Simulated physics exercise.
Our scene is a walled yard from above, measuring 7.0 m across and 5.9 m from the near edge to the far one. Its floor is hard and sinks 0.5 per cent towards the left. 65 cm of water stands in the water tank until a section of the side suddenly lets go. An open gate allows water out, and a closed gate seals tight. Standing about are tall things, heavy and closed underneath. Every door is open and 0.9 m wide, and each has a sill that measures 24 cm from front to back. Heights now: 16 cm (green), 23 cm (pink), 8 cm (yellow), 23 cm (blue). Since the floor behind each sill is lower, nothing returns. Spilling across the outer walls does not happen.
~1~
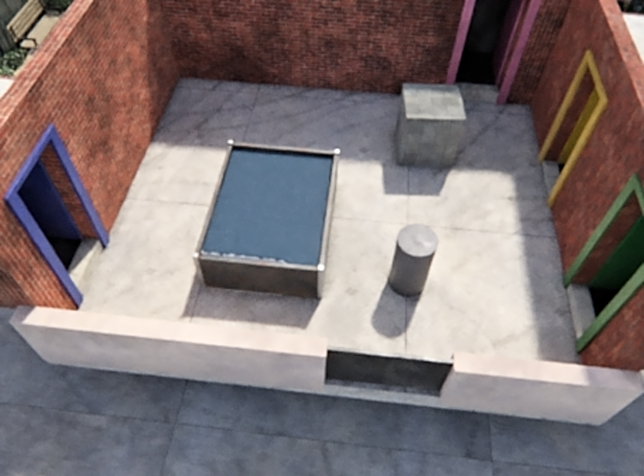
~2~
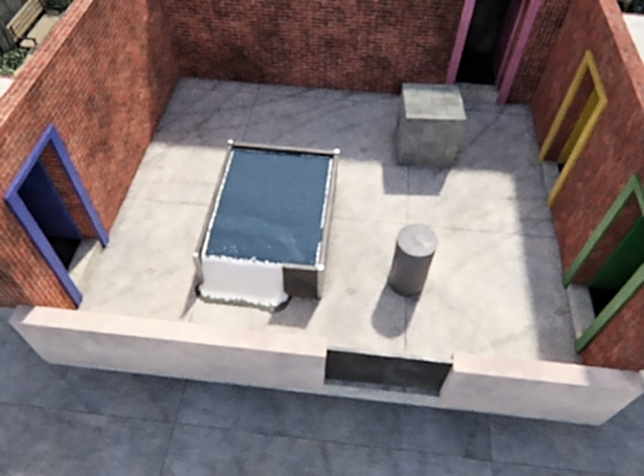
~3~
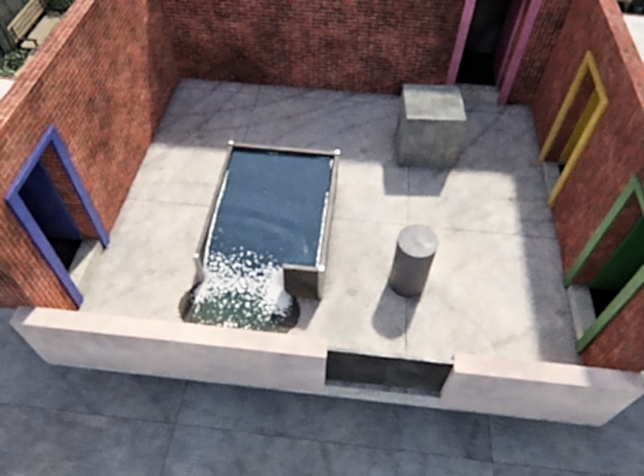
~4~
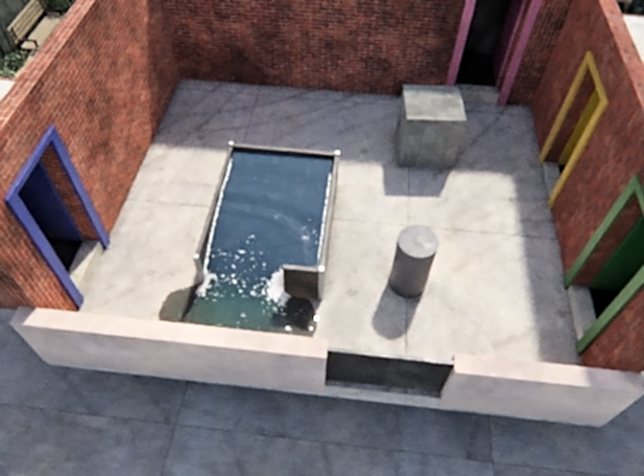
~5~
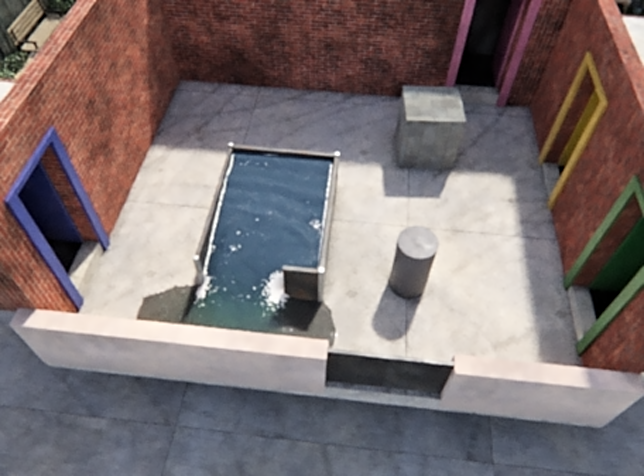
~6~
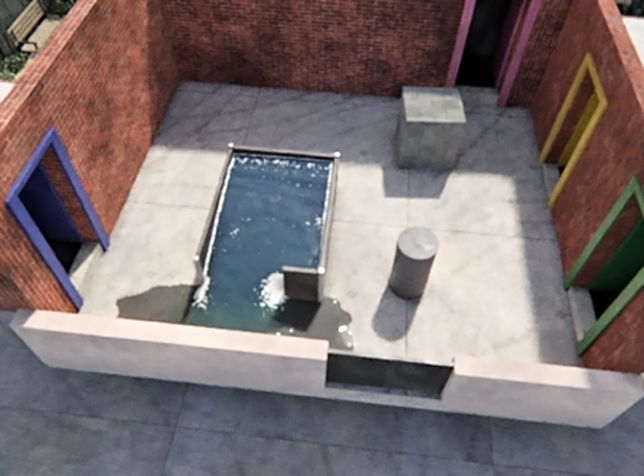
In a brick-walled yard seen from above, with four coloured doorways, a block and a cylinder, a raised tank holds still, dark water. Water bursts through an opening at its near left end, splashing white onto the concrete, then spreads along the low front wall to both sides, leaving dark wet patches.
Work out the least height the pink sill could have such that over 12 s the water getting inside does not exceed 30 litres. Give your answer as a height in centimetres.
The least height is about 6 cm.
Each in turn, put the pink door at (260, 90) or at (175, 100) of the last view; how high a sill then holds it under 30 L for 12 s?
Around 9.5 and 9.0 cm respectively.
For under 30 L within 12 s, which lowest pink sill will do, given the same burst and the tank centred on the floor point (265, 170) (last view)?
Then about 6.5 centimetres at the least.
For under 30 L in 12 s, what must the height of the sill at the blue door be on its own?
The blue one would have to be about 20 cm high.
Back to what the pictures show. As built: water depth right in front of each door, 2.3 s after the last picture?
In cm - green: 20, pink: 0, yellow: 0, blue: 24.
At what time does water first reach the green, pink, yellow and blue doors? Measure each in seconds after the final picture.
The green door gets it at 1.6 s, the pink door at 4.5 s, the yellow door at 2.8 s and the blue door at 0.7 s.
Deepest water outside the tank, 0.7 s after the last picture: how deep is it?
Up to some 47 centimetres, I'd say.
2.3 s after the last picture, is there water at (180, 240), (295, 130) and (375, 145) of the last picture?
First wet through, second bone-dry, third bone-dry.
Then, 0.7 s after the last picture water covers 15 % of the floor, deepest (47 cm) near (221, 359); it has not reached the pink door.
Then, 2.3 s after the last picture water covers 45 % of the floor, deepest (33 cm) near (65, 342); it has not reached the pink door.
Then, 11.3 s after the last picture water covers 95 % of the floor, deepest (10 cm) near (394, 101); 8 cm at the pink door, 0 litres in over its 23 cm sill.
At the pink door as built, the water peaked near 10 cm, 6.5 s after the last picture.
Run again over the same 12 s with other heights there, 48 litres in over 5 cm, 22 litres over 6.5 cm. The limit of 30 litres is kept from about 6 cm up.
